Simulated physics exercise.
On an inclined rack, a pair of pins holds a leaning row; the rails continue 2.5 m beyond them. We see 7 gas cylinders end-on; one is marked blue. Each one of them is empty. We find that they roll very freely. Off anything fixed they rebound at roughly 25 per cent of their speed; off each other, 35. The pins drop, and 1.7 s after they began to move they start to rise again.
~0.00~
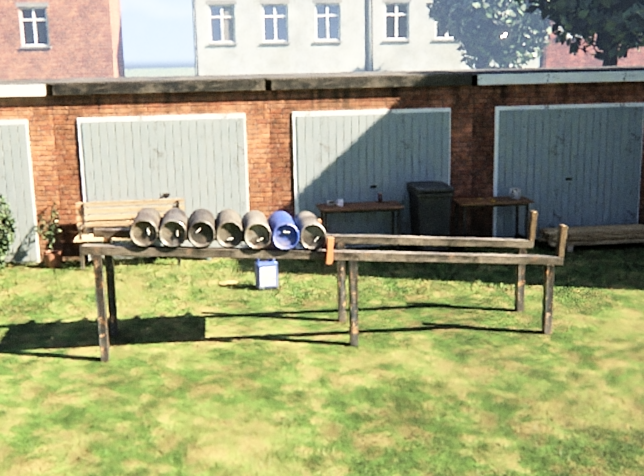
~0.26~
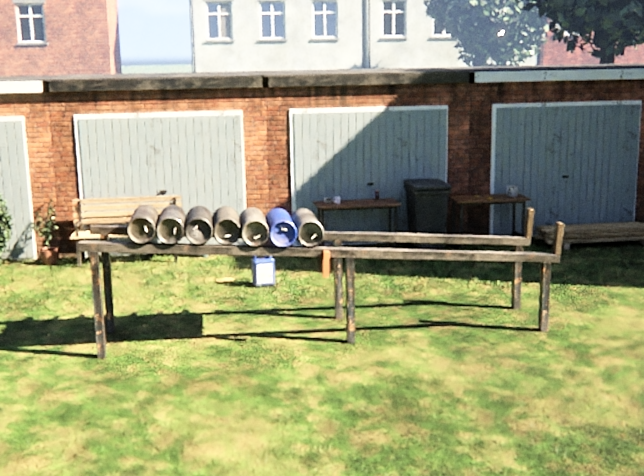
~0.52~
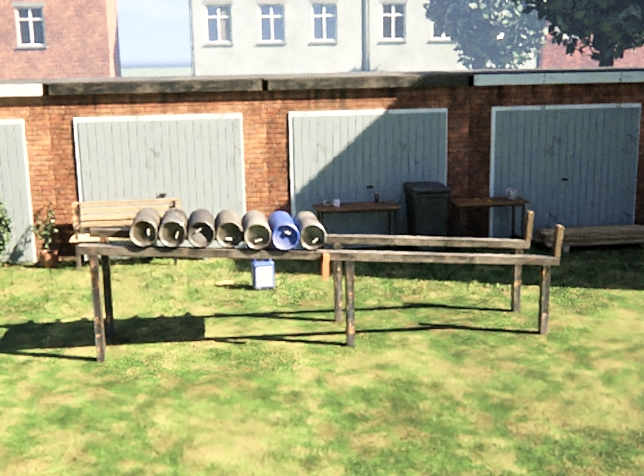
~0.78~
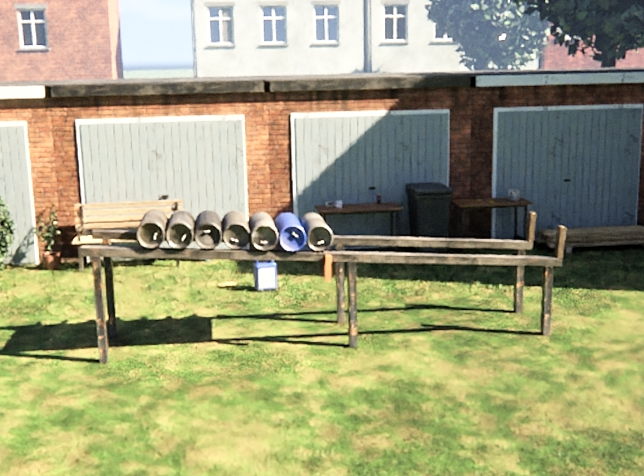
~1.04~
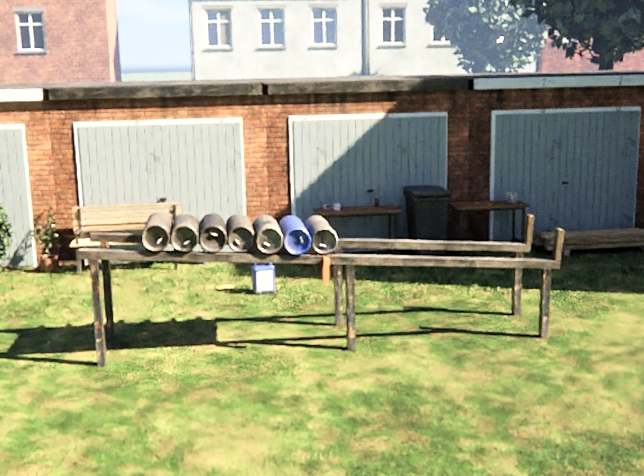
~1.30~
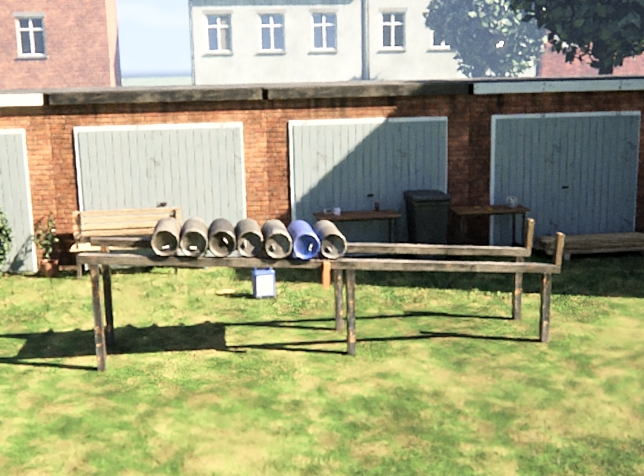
On a grassy yard before garage doors, a row of grey cylinders and one blue slowly rolls right along a wooden rack.
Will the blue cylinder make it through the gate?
Watching it, blue slips past.
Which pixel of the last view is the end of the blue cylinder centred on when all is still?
In the last picture it sits near (519, 251).
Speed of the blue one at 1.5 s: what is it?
Roughly 0.4 m/s.
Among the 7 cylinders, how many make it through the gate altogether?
I make it 2 exactly.
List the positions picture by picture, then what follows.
Blue (286, 237); pins up; the rack falls 4°, in the first picture.
Blue (283, 234); pins down, in the second picture.
Blue (285, 237); pins down; the first has rolled 5 cm, in the third picture.
Blue (292, 238); pins down; the first has rolled 10 cm, in the fourth picture.
Blue (297, 241); pins down; the first has rolled 15 cm, in the fifth picture.
Blue (306, 246); pins down; the first has rolled 25 cm, in the sixth picture.
Then, 1.5 s in, blue is on the rails, 15 cm above the pins, rolling right; 1 through so far.
Then, 1.7 s in, blue is on the rails, 5 cm above the pins, rolling right; 1 through so far.
Then, 1.9 s in, blue is in the air, 5 cm below the pins, rolling right; 2 through so far.
In the end (5.2 s), blue is on the rails, 205 cm below the pins; 2 through so far.
